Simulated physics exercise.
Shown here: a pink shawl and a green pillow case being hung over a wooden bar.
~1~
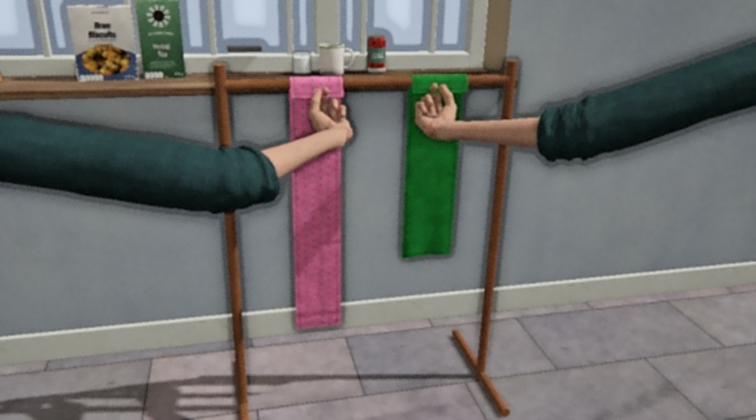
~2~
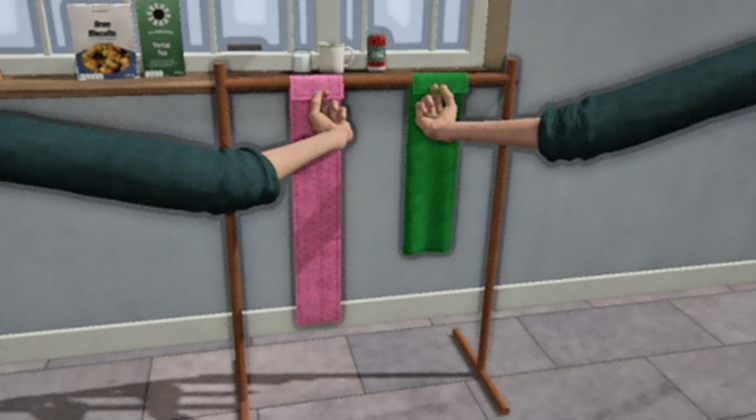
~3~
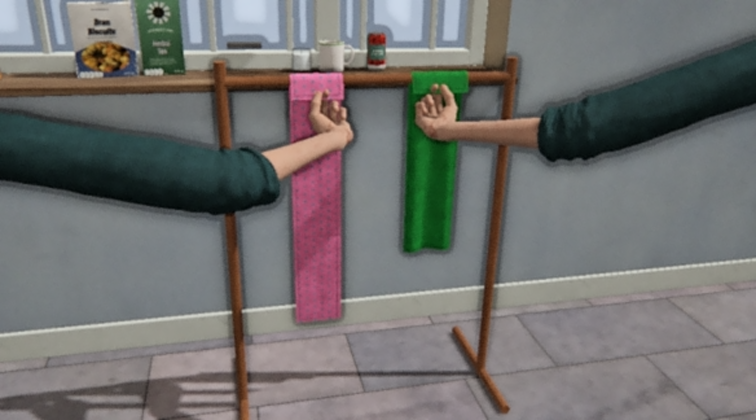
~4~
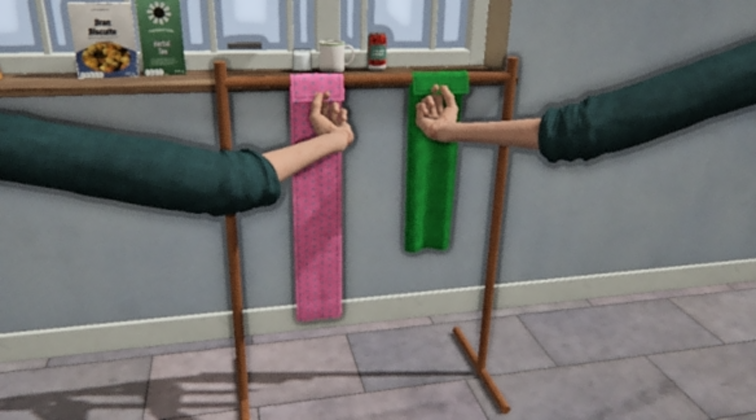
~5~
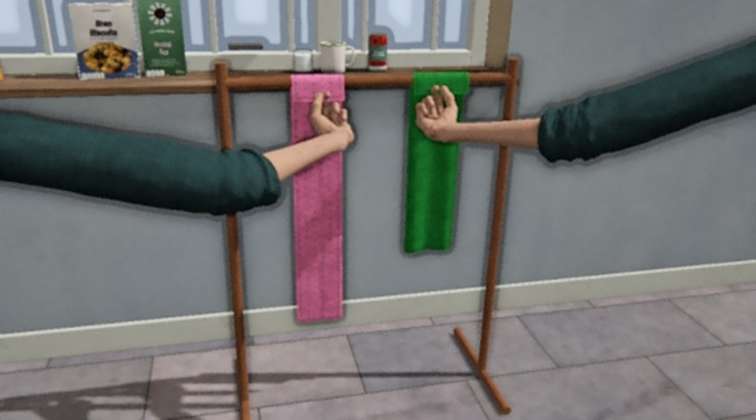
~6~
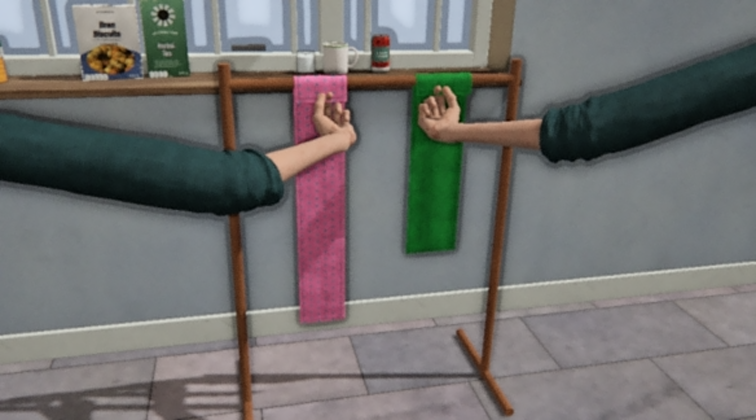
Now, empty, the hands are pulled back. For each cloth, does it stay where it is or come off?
Pink shawl: Off. Green pillow case: Off.
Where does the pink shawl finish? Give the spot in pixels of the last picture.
Its middle comes to rest at (319, 391) in the last view.
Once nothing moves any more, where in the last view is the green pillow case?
(421, 376).
Then, 0.42 s after the last picture, shawl clear of the rail and dropping near (322, 321); pillow case clear of the rail and dropping near (427, 298).
Then, 0.66 s after the last picture, shawl in a heap on the floor near (319, 391); pillow case in a heap on the floor near (421, 375).
At rest, shawl in a heap on the floor near (319, 392); pillow case in a heap on the floor near (421, 376). The pink shawl slides off and the green pillow case slips to the floor.
